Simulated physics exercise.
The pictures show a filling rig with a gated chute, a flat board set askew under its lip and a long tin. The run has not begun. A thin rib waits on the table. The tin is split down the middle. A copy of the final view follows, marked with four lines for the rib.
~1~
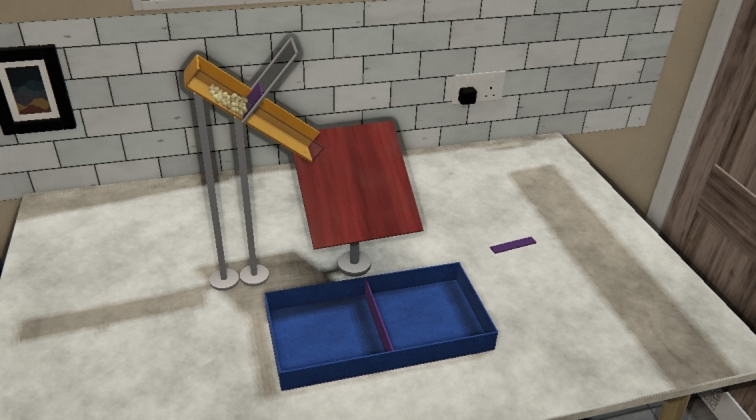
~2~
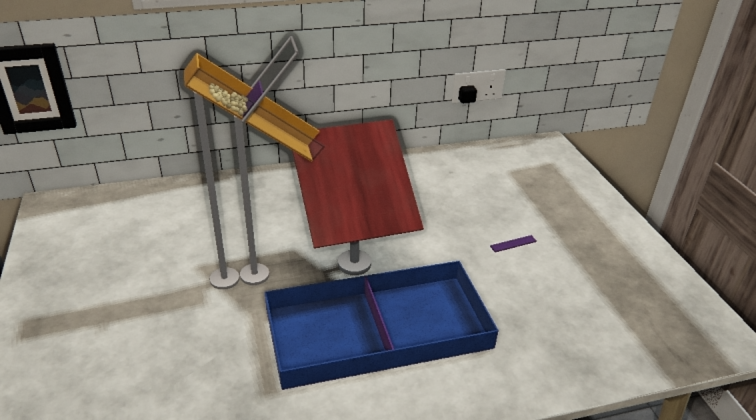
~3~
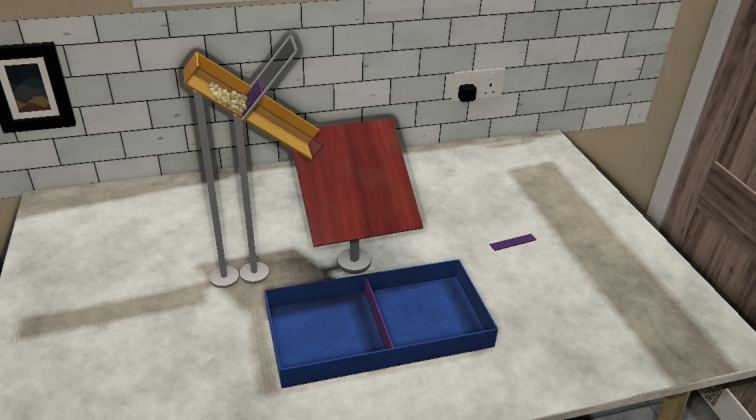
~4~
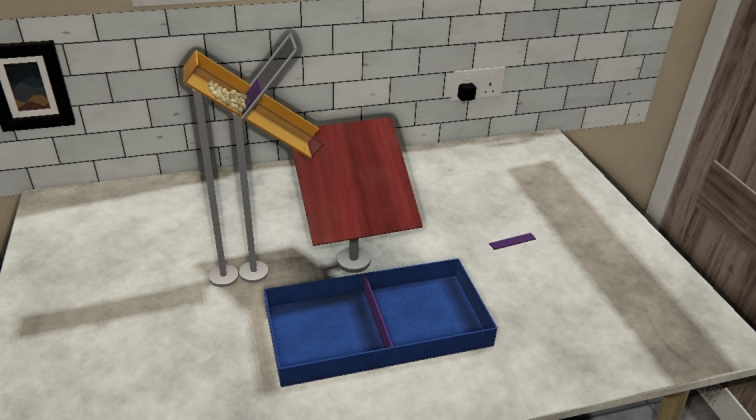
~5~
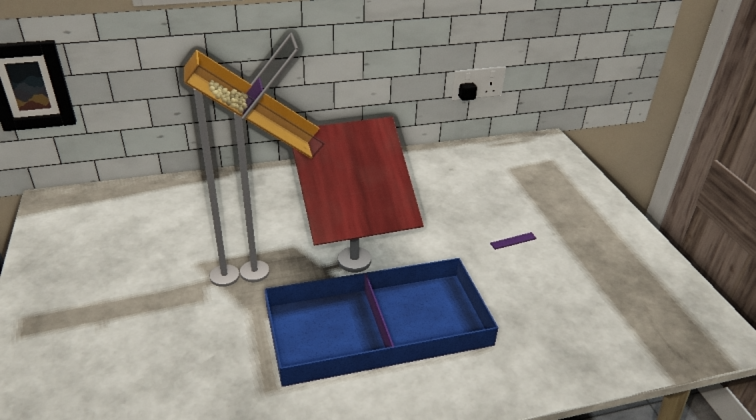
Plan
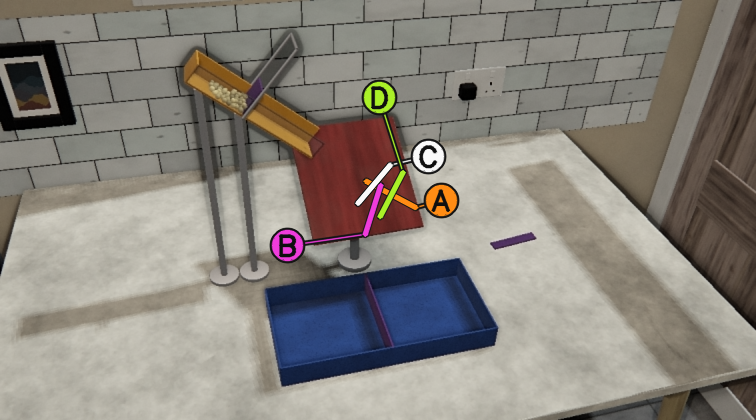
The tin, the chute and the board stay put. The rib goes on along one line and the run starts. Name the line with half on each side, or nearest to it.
The best line is D.
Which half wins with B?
The left half.
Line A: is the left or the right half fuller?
Right.
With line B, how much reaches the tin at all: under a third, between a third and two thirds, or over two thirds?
Over two thirds.
On the marked copy, line A from (366, 181) to (415, 207); line B from (380, 185) to (365, 234); line C from (390, 165) to (358, 203); line D from (403, 172) to (380, 216).
If A is chosen, of what is caught, only a few in the left half, all but a few in the right.
If B is chosen, of what is caught, the bulk in the left half, a small share in the right.
If C is chosen, of what is caught, all but a few in the left half, a small share in the right.
If D is chosen, of what is caught, close to two thirds in the left half, close to a third in the right.
